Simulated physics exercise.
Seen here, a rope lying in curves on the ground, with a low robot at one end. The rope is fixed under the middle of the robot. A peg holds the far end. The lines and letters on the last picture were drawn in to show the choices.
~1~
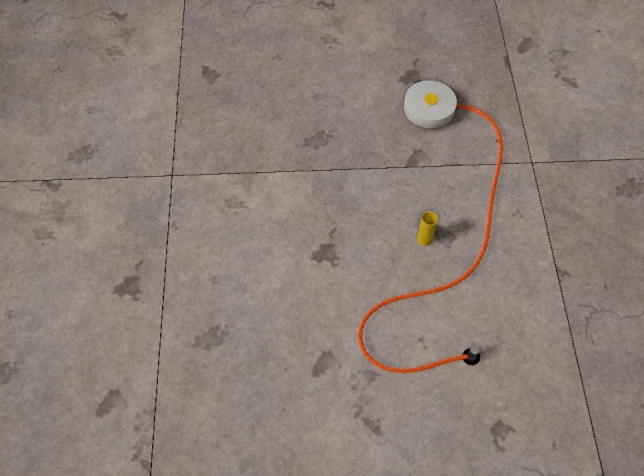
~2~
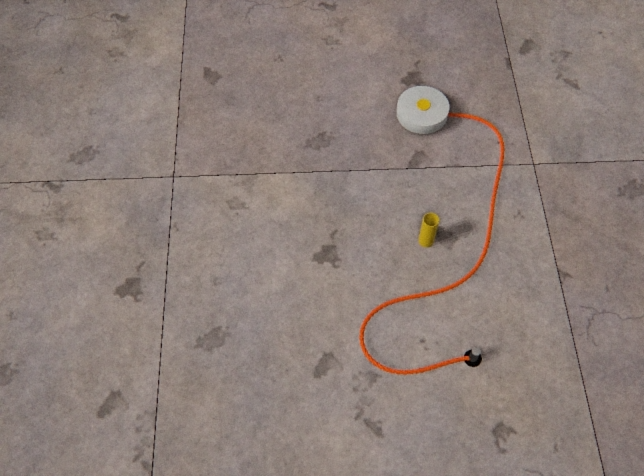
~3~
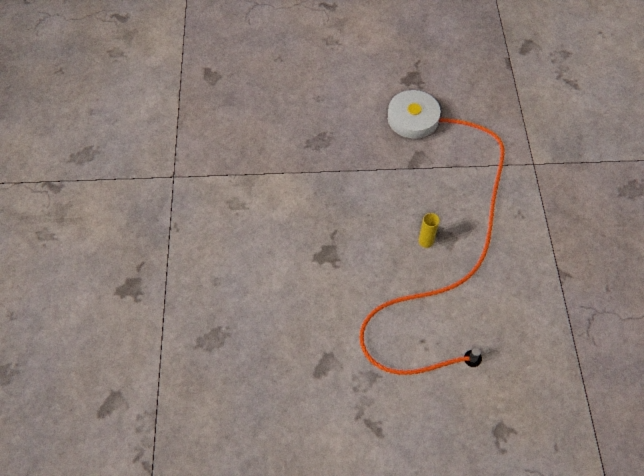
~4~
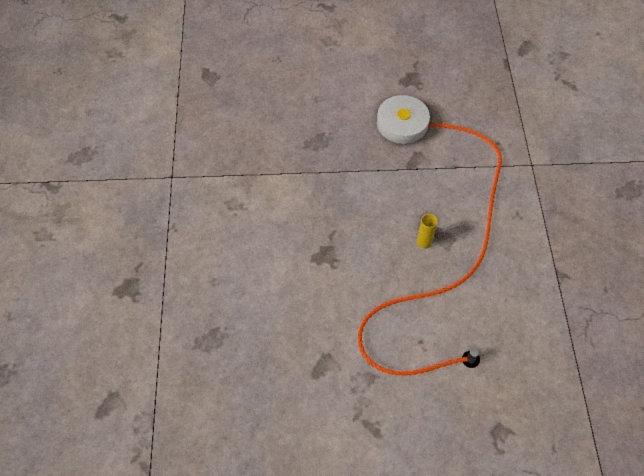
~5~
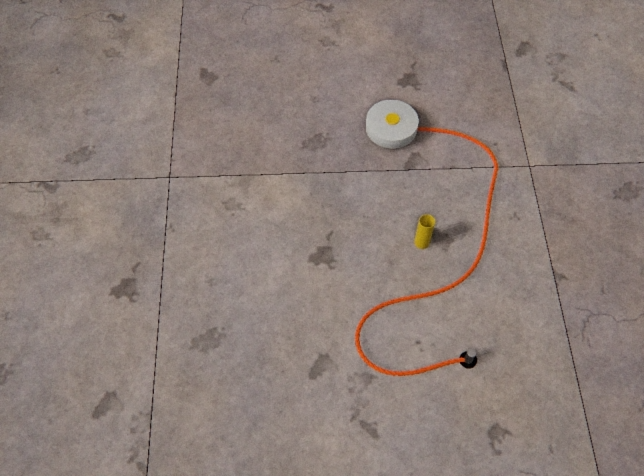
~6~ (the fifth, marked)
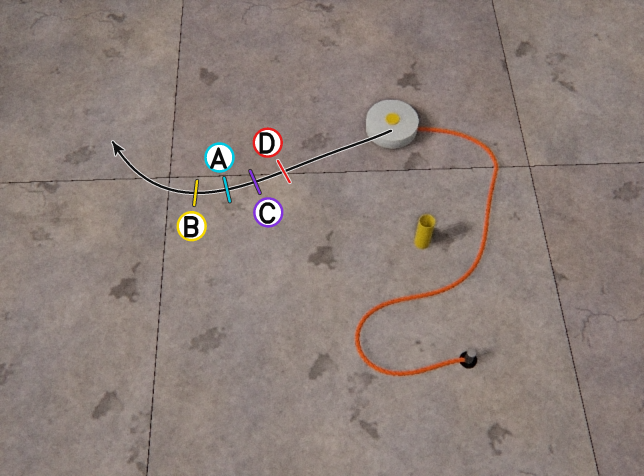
The clip opens on a stained, tiled floor where an orange rope curves from a black peg, past a short yellow post, to a round pale robot with a yellow centre. The robot slides a short way left and slightly nearer, drawing the rope's upper end along while the lower curves barely change.
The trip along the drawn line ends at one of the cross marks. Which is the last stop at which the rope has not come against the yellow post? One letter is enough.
A is the last safe stop.
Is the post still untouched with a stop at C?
For that mark, yes.
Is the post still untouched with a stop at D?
Yes.
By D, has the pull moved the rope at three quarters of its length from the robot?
By then, no.
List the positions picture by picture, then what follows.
In the first frame, yellow post (427, 229); robot (430, 105); peg (473, 354).
In the second frame, robot (422, 111); peg (474, 355).
In the third frame, robot (414, 115); peg (474, 355).
In the fourth frame, robot (403, 120); peg (473, 356).
In the fifth frame, robot (392, 125); peg (470, 357); yellow post (424, 232).
On the marked copy, A at (227, 190); B at (196, 193); C at (255, 182); D at (284, 172); the route from (391, 131) via (240, 186) to (113, 142).
Taking A. A third of the way, robot (335, 146), middle of the rope (469, 274).
Two thirds of the way, robot (279, 168), middle of the rope (469, 274).
When it is over, robot (226, 184), middle of the rope (458, 267); nothing has been touched.
As for the rest, B brings the rope against the post; C is safe but short; D is safe but short.
